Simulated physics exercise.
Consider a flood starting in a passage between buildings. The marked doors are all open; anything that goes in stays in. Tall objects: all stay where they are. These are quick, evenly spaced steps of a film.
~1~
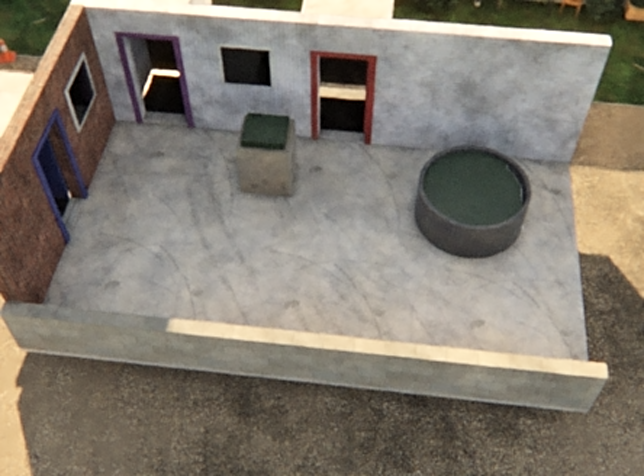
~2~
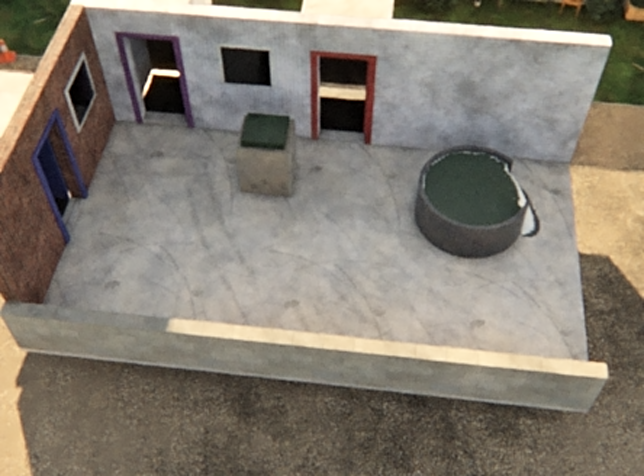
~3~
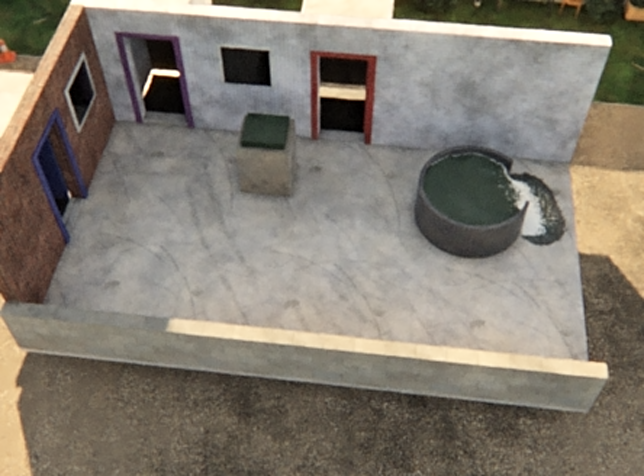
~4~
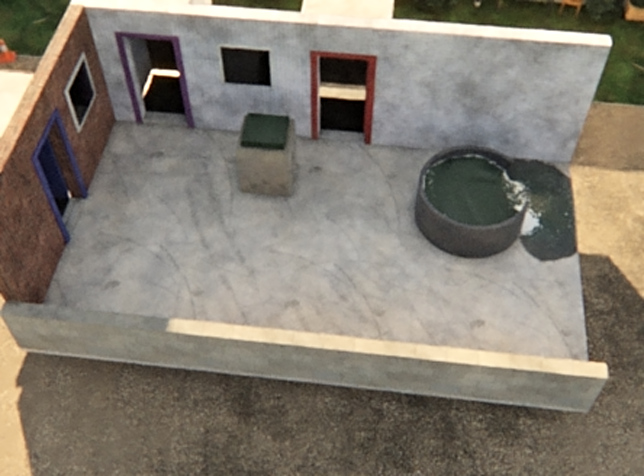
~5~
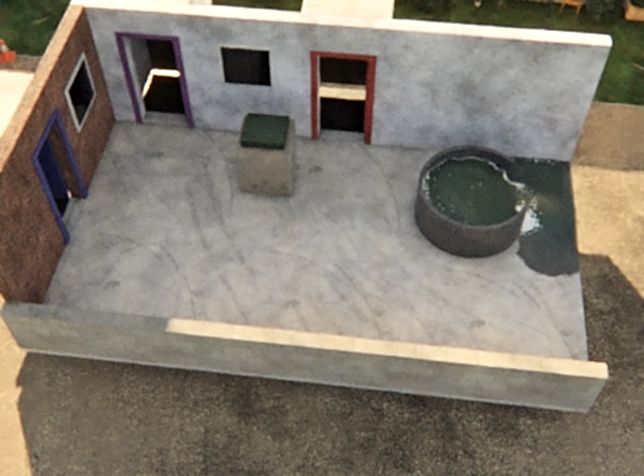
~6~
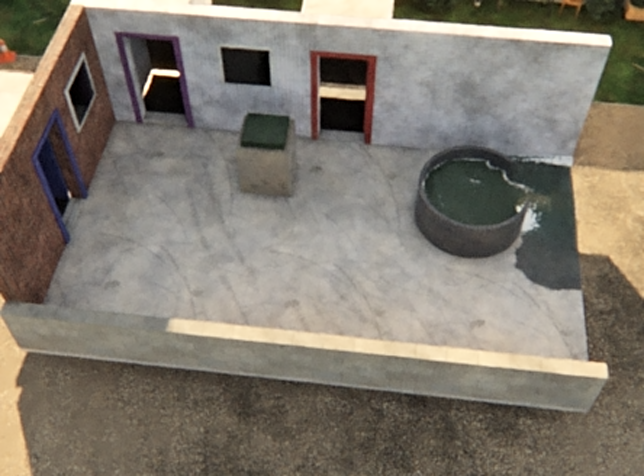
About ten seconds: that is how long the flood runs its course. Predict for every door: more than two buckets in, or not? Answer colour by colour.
The blue door: Not more than two; the red door: Not more than two; the purple door: Not more than two.
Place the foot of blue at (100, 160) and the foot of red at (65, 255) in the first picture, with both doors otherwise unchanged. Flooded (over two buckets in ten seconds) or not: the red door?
The red one falls short.
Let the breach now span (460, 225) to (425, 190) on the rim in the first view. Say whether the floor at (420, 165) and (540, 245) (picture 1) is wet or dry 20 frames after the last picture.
Respectively, left dry and left dry.
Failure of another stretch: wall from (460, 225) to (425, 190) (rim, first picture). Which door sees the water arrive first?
I'd go with the blue-painted one.
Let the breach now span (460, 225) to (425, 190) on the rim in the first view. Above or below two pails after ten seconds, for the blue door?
Outcome - blue door: Above threshold.
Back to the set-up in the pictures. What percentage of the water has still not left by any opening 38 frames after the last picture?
The share not yet gone is roughly 22 percent.
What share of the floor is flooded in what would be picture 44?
Near 5 in a hundred.
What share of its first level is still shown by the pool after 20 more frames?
That comes to some 28 per cent.
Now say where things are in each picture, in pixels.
Still water in the pool at (474, 189), in the first frame.
Water pours out at (519, 200) and has run to a hidden place, in the second frame.
Water pours out at (518, 202) and has run to (534, 180), in the third frame.
The front is at (571, 183), out from the gap at (518, 203), in the fourth frame.
Water pours out at (518, 203) and has run to (569, 164), in the fifth frame.
The front is at (580, 282), out from the gap at (518, 203), in the sixth frame.
A moment on, water covers 5 % of the floor; the blue door not reached, the red door not reached, the purple door not reached.
Next, water covers 5 % of the floor; the blue door not reached, the red door not reached, the purple door not reached.
Then, water covers 10 % of the floor; the blue door not reached, the red door not reached, the purple door not reached.
Later, water covers 5 % of the floor; the blue door not reached, the red door not reached, the purple door not reached.
In the end, water covers 5 % of the floor; the blue door not reached, the red door not reached, the purple door not reached.
